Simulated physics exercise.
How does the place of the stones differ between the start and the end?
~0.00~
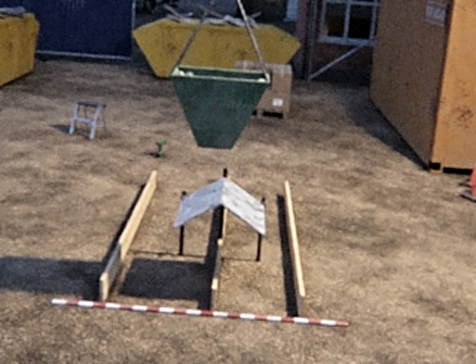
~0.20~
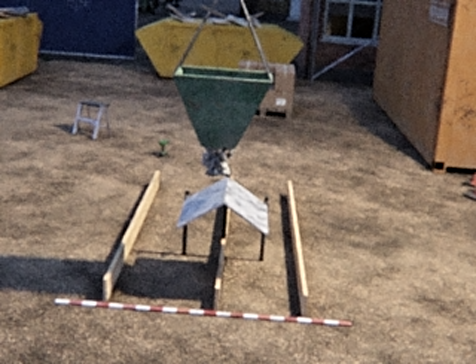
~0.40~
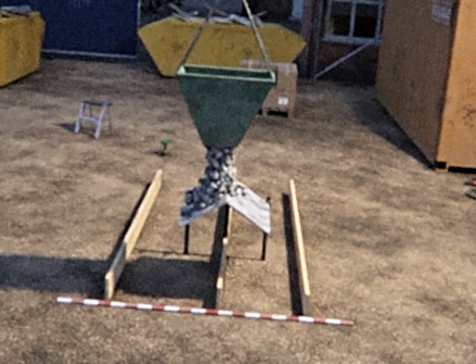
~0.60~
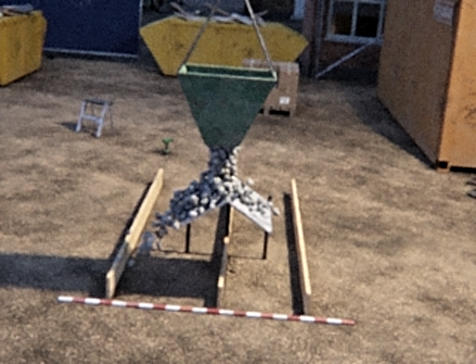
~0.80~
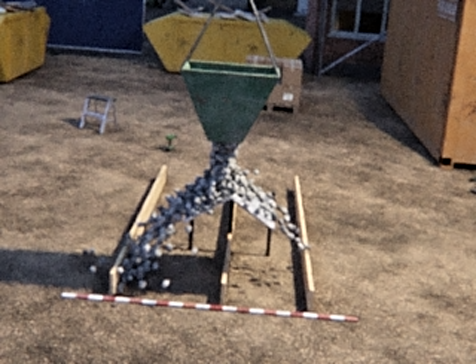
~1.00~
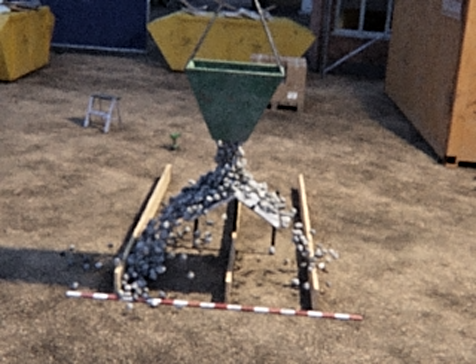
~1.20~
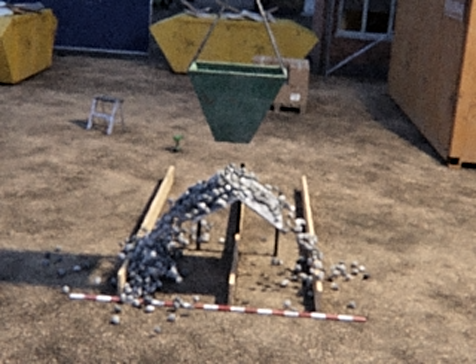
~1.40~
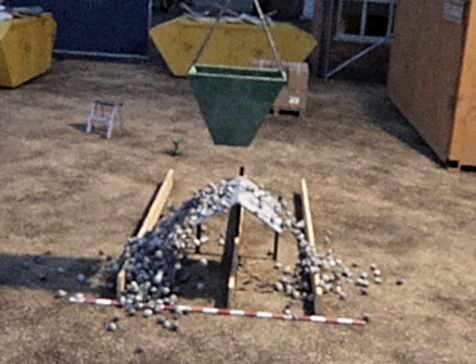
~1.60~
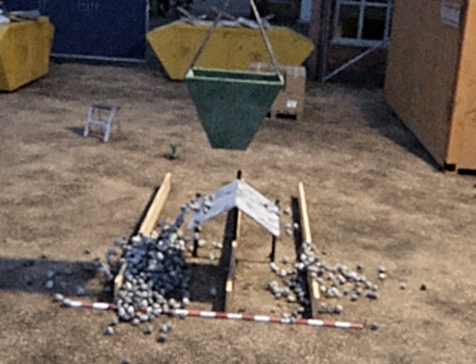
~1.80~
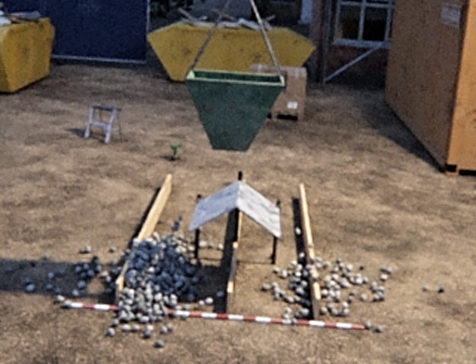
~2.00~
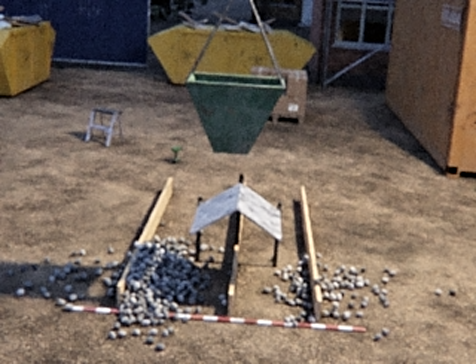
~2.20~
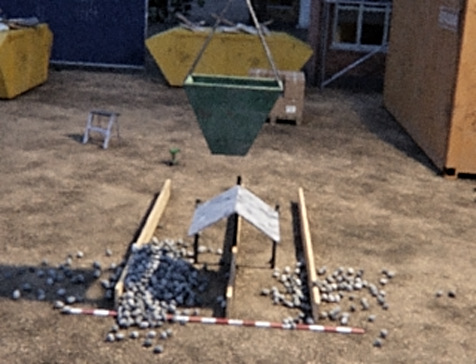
At the start the stones are held out of sight up in the hanging green skip. At the end they lie on the ground below, mostly heaped in the left bay, with smaller amounts in the right bay and outside the planks.
